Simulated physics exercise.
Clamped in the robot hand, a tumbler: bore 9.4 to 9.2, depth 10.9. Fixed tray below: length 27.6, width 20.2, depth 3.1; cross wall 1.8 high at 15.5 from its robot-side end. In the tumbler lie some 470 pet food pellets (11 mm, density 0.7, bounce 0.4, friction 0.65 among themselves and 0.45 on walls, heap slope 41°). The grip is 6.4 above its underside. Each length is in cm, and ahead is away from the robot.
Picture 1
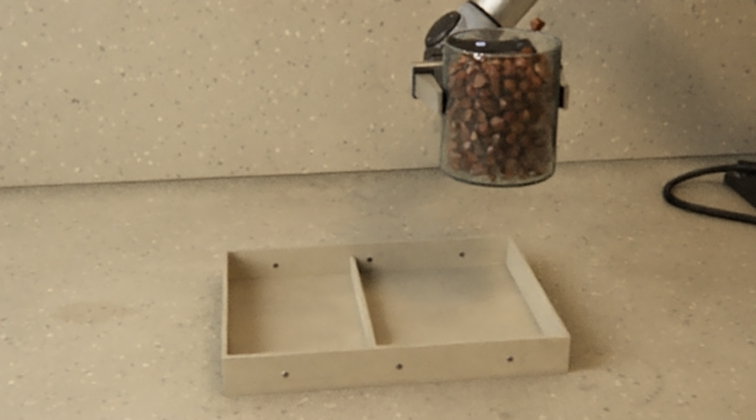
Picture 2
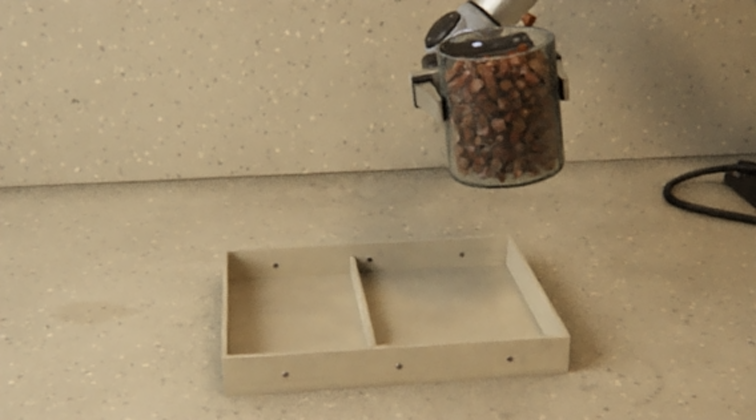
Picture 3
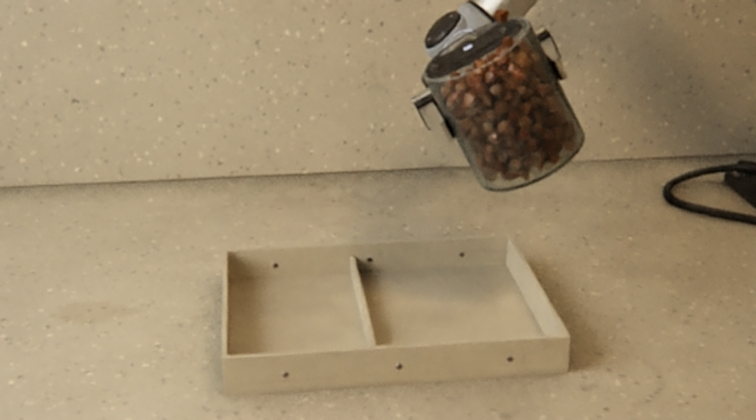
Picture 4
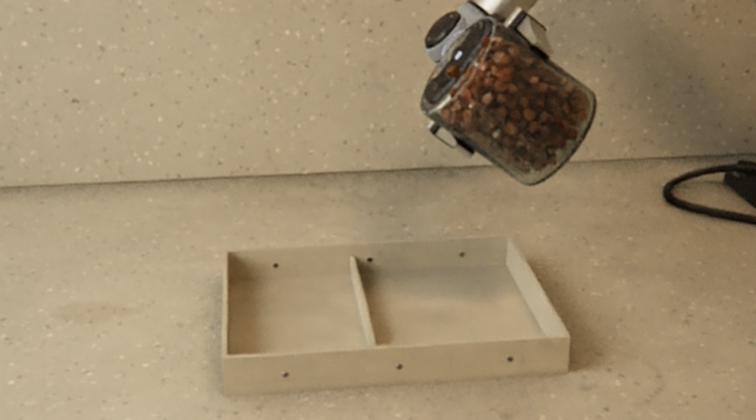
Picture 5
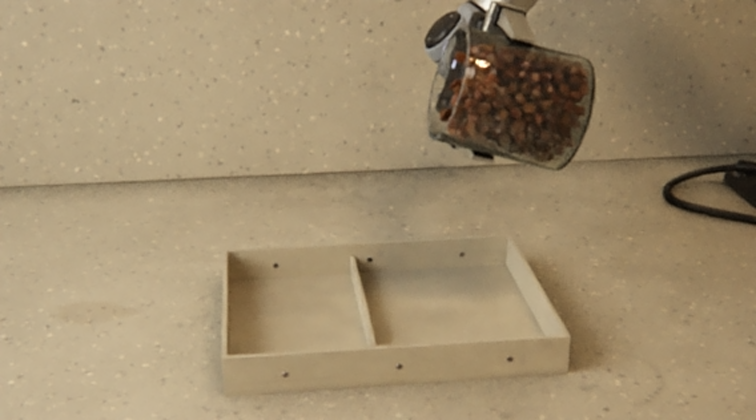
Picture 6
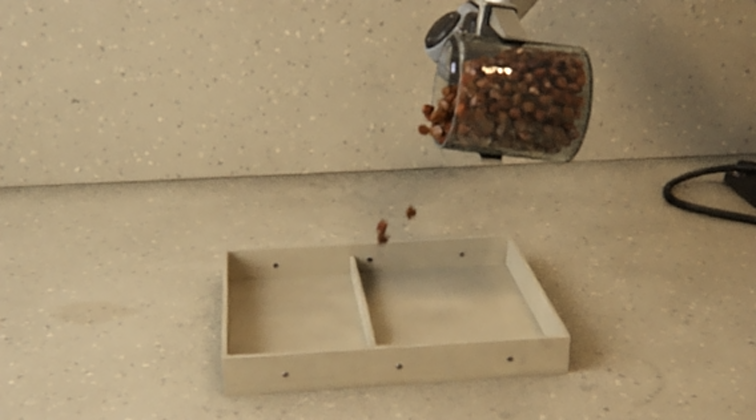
A speckled beige worktop with a matching upright panel behind it is seen from slightly above by a still camera. A clear tumbler packed with reddish-brown pellets hangs from a grey and white robot hand above a shallow beige tray with two compartments, while a black cable lies at right. The hand tips the tumbler leftward until it is nearly horizontal, and a few pellets drop from its mouth toward the tray.
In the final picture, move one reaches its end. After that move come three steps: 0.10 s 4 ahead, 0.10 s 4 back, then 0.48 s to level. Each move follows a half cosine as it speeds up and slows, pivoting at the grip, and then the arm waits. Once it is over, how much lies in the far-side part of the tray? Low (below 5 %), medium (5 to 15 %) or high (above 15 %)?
High.
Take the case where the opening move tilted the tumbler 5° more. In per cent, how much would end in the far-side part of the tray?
About 35 percent.
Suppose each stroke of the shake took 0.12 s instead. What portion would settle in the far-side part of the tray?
That change gives some 20 percent.
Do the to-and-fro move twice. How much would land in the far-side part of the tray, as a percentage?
That change gives some 40 percent.
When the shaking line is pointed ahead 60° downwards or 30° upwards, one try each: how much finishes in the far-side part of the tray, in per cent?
I'd say close to 5 percent for the first and close to 45 percent for the second.
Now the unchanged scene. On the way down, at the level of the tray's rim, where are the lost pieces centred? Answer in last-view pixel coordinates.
Estimated centre near (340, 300) in pixels.
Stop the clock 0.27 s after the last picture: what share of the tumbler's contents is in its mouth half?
I'd say close to 50 per cent.
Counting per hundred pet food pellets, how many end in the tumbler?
About 60 %.
Then, 0.27 s after the last picture, tilted 77° forward, highest piece 22 above the table; 297 in the tumbler, 47 in the far-side part, 5 in the robot-side part, 123 in flight or on a rim.
Then, 0.54 s after the last picture, tilted 15° forward, highest piece 24 above the table; 278 in the tumbler, 129 in the far-side part, 61 in the robot-side part, 2 on the table or floor, 2 in flight or on a rim.
Then, 0.88 s after the last picture, level, highest piece 22 above the table; 278 in the tumbler, 129 in the far-side part, 63 in the robot-side part, 2 on the table or floor.
Then, 1.93 s after the last picture, level, highest piece 22 above the table; 278 in the tumbler, 129 in the far-side part, 63 in the robot-side part, 2 on the table or floor.
Final count, 278 in the tumbler, 129 in the far-side part, 63 in the robot-side part, 2 on the table or floor. That is 27 % in the far-side part of the tray.
